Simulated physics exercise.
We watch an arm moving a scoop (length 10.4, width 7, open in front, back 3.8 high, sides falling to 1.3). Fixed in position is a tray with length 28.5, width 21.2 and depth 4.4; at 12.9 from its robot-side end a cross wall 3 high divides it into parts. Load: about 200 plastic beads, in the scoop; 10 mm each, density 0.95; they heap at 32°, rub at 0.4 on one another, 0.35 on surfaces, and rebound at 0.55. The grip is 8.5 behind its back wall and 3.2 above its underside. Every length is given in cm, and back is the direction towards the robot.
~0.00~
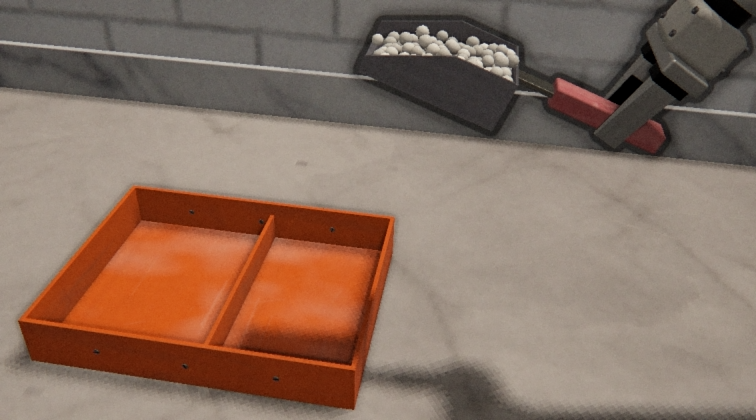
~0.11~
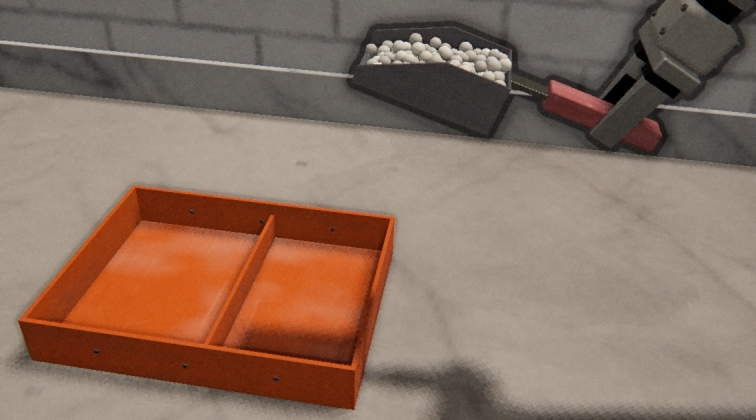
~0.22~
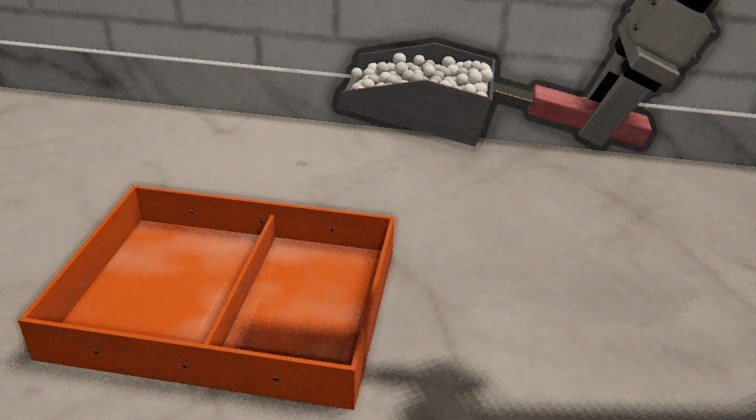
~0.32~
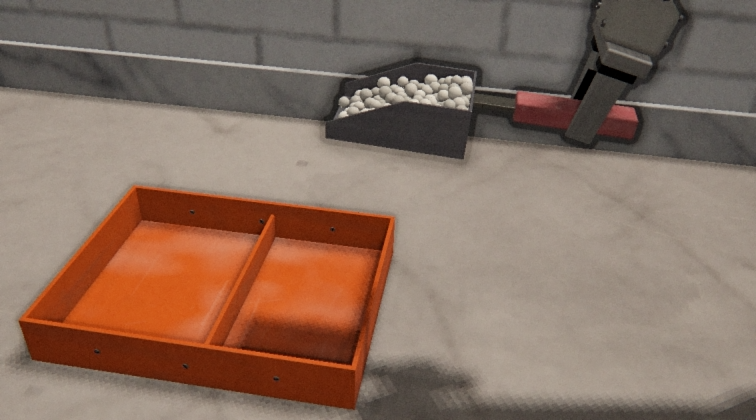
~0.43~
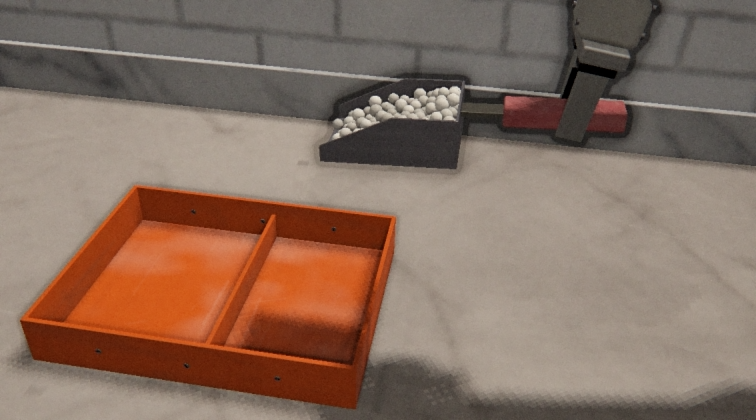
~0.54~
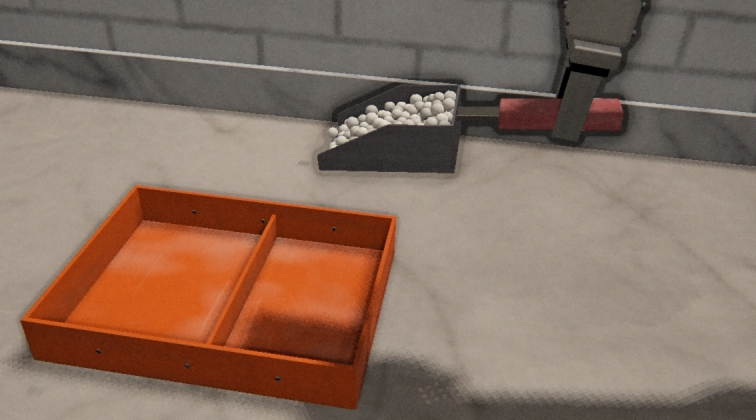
A robotic arm lowers a scoop of white beads while tilting its open end downward.
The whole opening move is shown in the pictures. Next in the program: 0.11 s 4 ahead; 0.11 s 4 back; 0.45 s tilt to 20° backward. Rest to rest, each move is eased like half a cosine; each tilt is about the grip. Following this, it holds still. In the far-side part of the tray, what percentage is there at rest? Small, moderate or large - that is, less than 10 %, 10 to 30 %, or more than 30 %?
Large.
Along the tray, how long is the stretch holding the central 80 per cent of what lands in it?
It covers about 22 centimetres.
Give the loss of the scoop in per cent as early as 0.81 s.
Share gone: Around 75 %.
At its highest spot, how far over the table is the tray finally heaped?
Max height above table: Approx. 1.5 cm.
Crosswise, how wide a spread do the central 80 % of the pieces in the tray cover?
16 cm.
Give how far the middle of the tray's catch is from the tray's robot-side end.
I'd put it at around 16 cm.
After 0.81 s, tilted 5° forward, highest piece 21 above the table; 47 on the scoop, 22 in the far-side part, 1 in the robot-side part, 131 in flight or on a rim.
After 1.08 s, tilted 15° backward, highest piece 26 above the table; 89 in the far-side part, 72 in the robot-side part, 38 on the scoop, 2 in flight or on a rim.
After 1.41 s, tilted 20° backward, highest piece 26 above the table; 90 in the far-side part, 71 in the robot-side part, 38 on the scoop, 2 on the table or floor.
After 2.46 s, tilted 20° backward, highest piece 26 above the table; 90 in the far-side part, 71 in the robot-side part, 38 on the scoop, 2 on the table or floor.
At rest, 90 in the far-side part, 71 in the robot-side part, 38 on the scoop, 2 on the table or floor. That is 45 % in the far-side part of the tray.
